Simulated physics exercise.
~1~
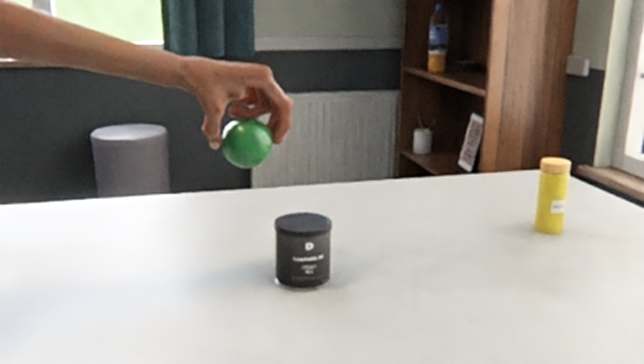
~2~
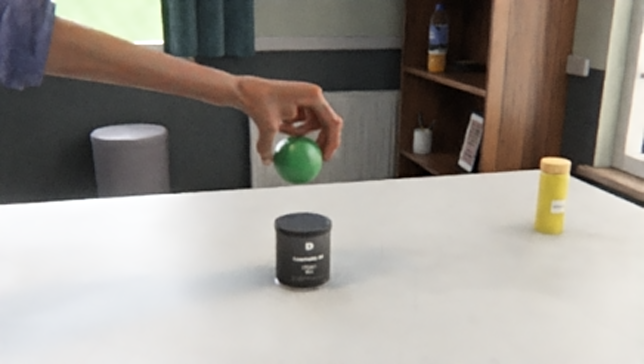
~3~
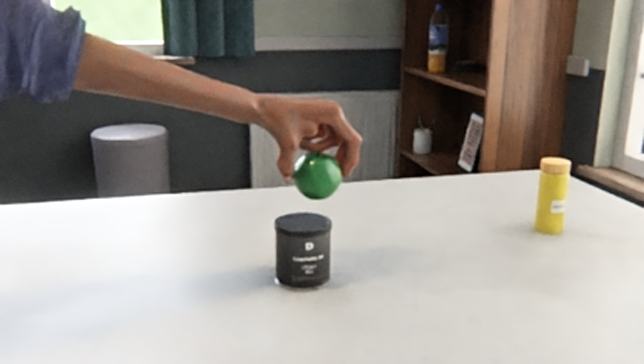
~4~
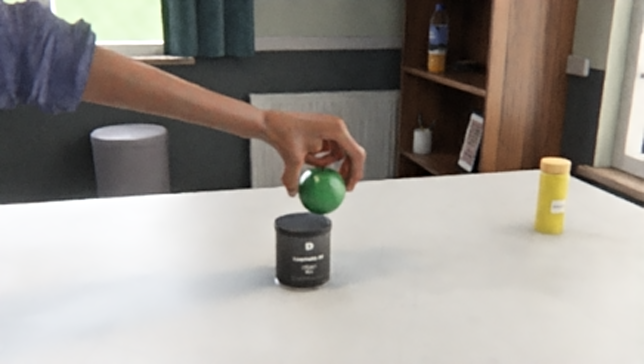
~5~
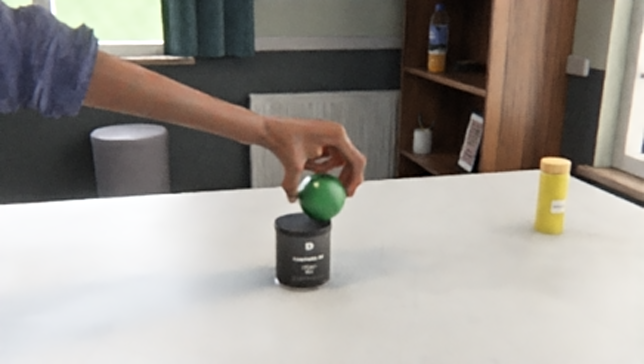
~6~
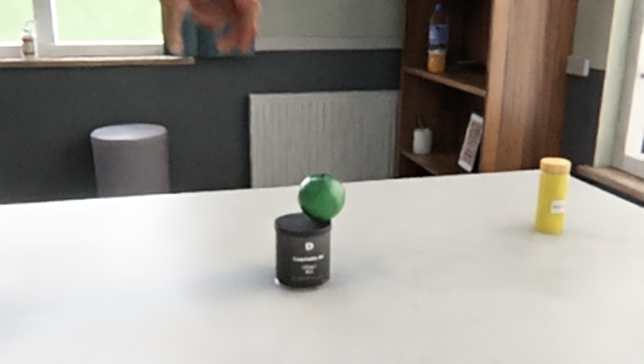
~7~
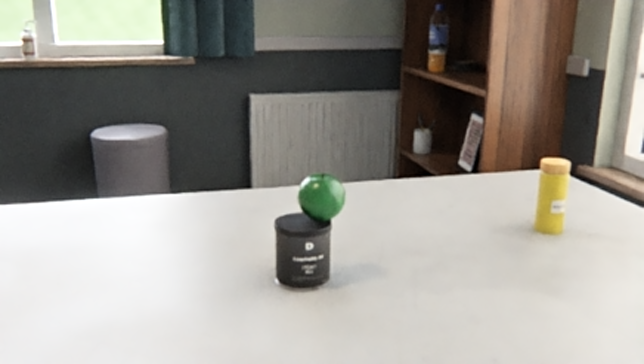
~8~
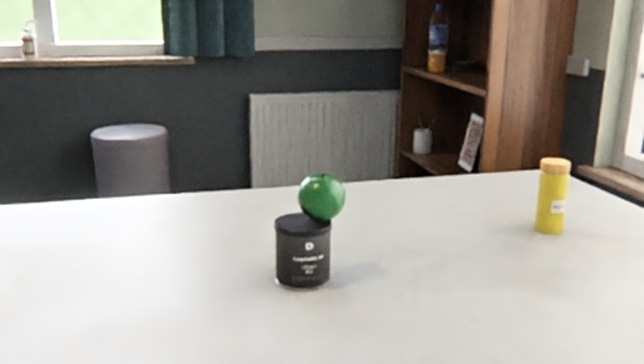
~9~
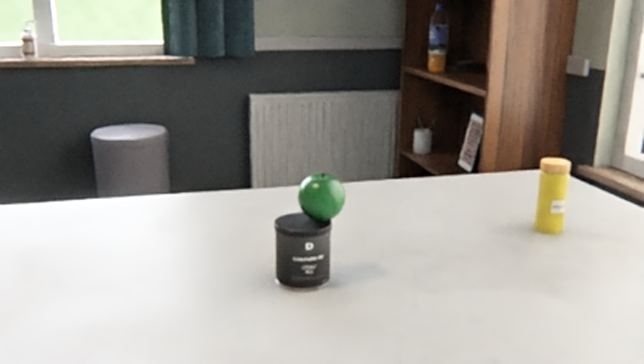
A hand carried a green apple rightward over a black pot on a white table, lowered it onto the lid, right of centre, then let go and drew back. The apple stayed balanced there, with a yellow shaker standing untouched to the right.
